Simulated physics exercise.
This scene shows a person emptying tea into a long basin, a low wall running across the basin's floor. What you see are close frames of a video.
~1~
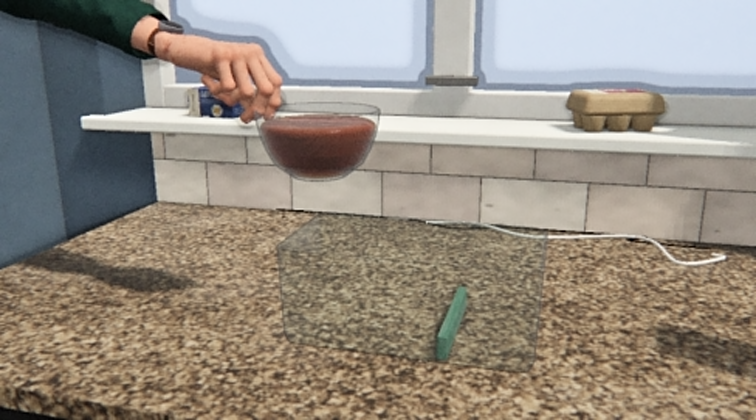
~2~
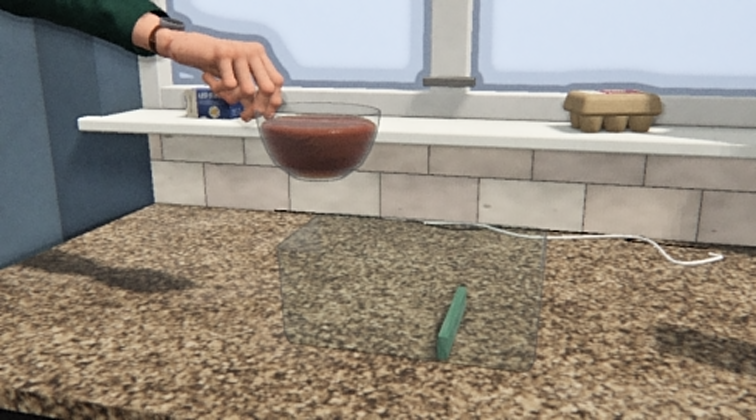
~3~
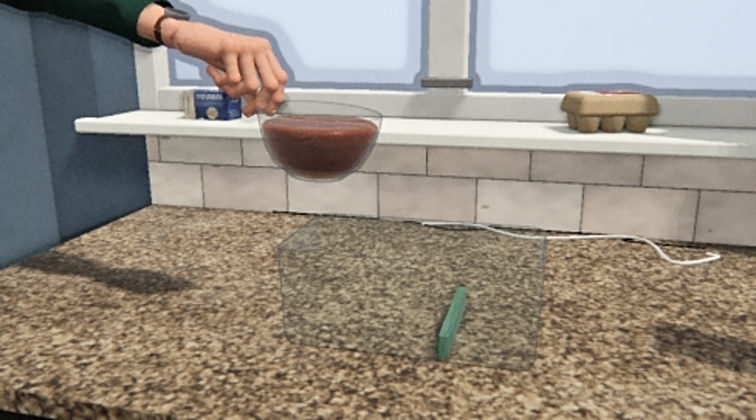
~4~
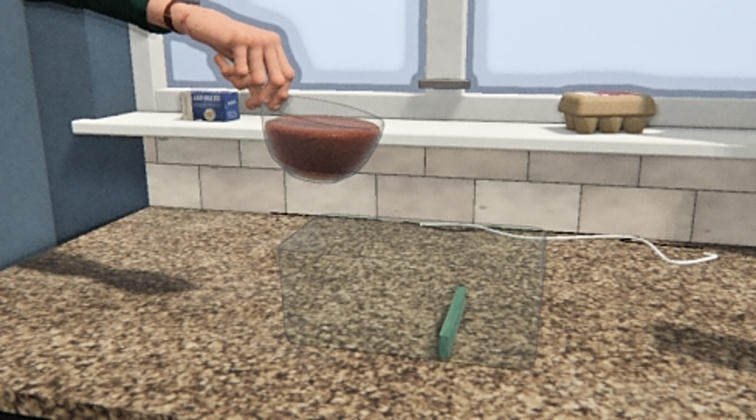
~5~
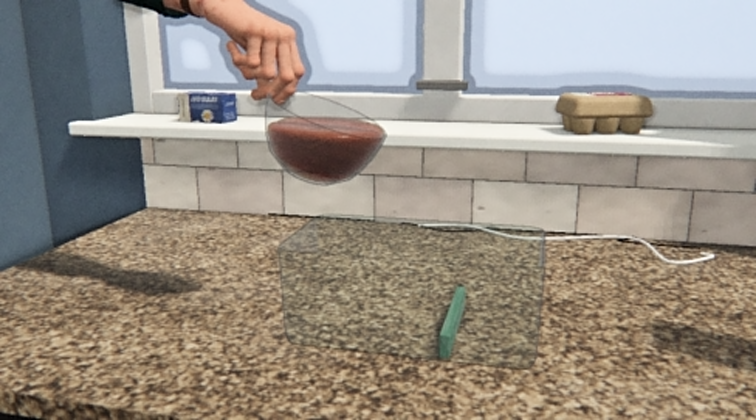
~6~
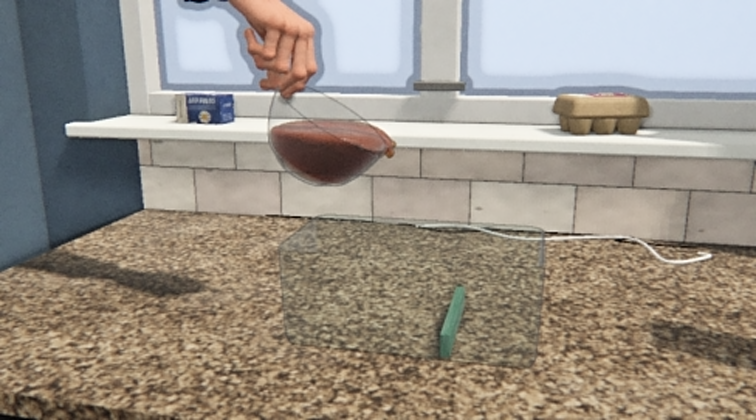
We see a hand holding a glass bowl of reddish-brown liquid above a clear rectangular basin with a green strip on its floor. The hand gradually tilts the bowl to the right until liquid just passes its rim.
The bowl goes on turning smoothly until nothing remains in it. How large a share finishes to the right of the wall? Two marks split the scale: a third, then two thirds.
Finally not even a third of it is on the right.
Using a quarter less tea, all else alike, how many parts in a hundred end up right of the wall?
Roughly 10 percent.
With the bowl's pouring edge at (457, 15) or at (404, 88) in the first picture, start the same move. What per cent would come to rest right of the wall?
Roughly 50 % the first time and roughly 40 % the second.
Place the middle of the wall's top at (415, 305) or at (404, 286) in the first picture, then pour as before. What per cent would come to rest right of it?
About 60 per cent on the first try, and 70 per cent on the second.
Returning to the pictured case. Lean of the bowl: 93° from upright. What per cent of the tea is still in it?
Close to 20 parts in a hundred remain.
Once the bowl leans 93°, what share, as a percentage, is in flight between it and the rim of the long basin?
Roughly 25 per cent.
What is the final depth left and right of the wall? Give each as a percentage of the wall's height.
Left part: 70 per cent; right part: 30.
A moment on, the bowl is tipped on its side and 19 per cent is still to pour, 50 is left of the wall and 5 right of it.
Next, the bowl is tipped right over and 0 per cent is still to pour, 85 is left of the wall and 13 right of it.
Then the bowl is tipped right over and 0 per cent is still to pour, 82 is left of the wall and 17 right of it.
Later the bowl is tipped right over and 0 per cent is still to pour, 80 is left of the wall and 19 right of it.
Finally, 80 per cent lies left of the wall, 20 right of it and 1 outside.
